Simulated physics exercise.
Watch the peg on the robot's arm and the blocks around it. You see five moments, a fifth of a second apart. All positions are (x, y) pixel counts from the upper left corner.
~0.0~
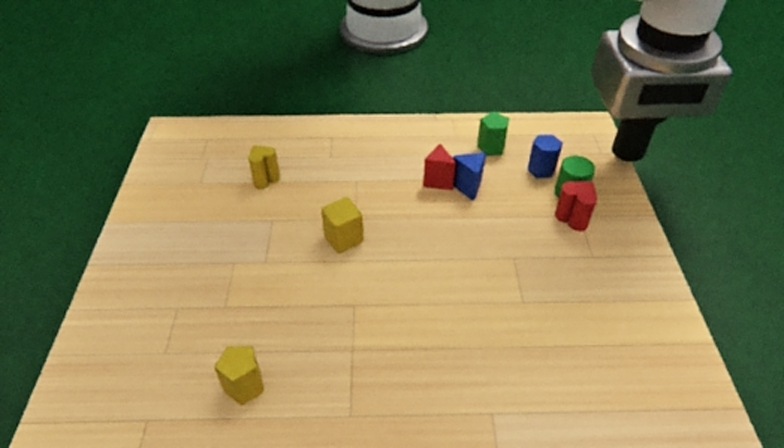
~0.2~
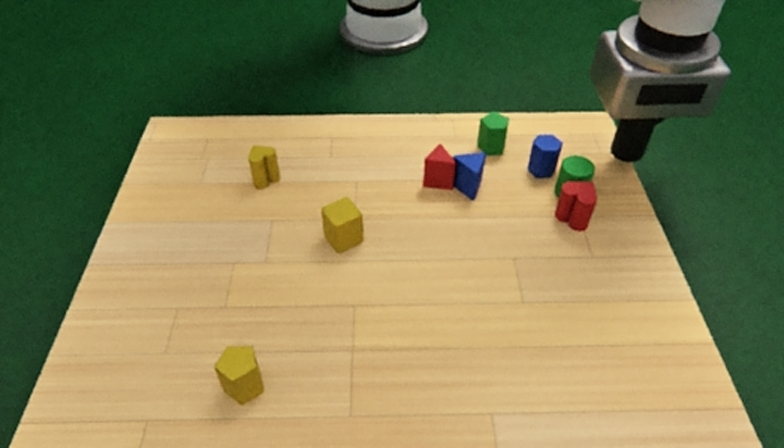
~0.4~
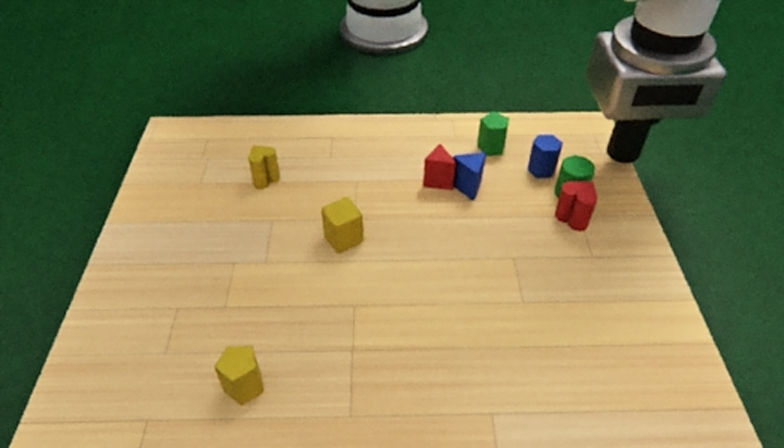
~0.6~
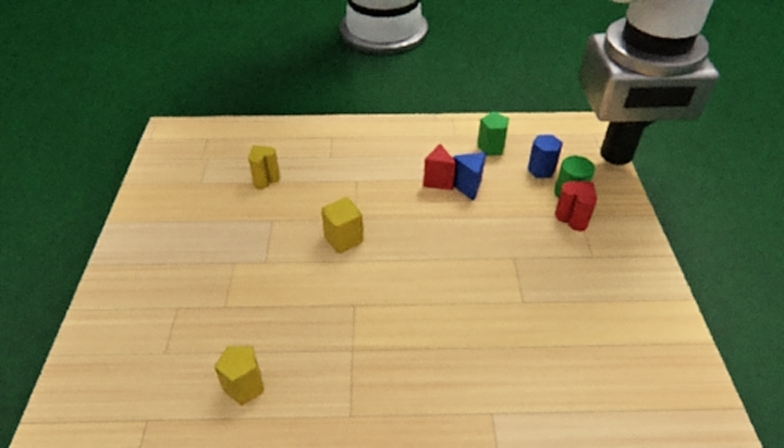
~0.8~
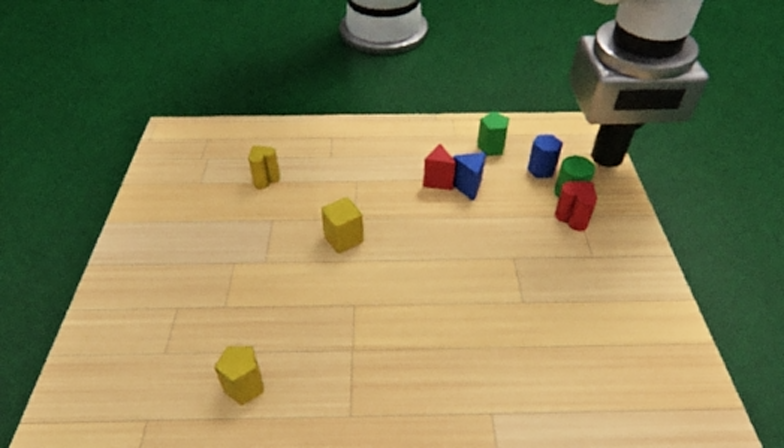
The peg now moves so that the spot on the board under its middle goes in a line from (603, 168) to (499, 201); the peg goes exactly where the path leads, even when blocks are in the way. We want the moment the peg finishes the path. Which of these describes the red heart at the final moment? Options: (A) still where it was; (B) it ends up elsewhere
B
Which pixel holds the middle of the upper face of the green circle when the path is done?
Around (548, 188).
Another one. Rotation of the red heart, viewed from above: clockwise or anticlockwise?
Bird's-eye view: Counterclockwise.
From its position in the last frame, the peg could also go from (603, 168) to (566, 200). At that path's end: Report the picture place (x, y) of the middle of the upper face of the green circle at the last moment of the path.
For the centre of its top, I'd go with (547, 184).
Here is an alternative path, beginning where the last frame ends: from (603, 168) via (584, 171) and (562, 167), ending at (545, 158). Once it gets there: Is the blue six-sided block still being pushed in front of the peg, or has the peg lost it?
Beside or behind it.
The first path, step by step. One third of the way, peg at (573, 168); green circle at (571, 172).
Two thirds of the way, peg at (537, 179); blue six-sided block at (536, 141), turned 35° clockwise; green circle at (551, 186); red heart at (583, 199), turned 30° anticlockwise.
At the end, peg at (501, 190); blue triangle not moved; blue six-sided block at (536, 141), turned 35° clockwise; green circle at (548, 188); red heart at (583, 199), turned 30° anticlockwise.
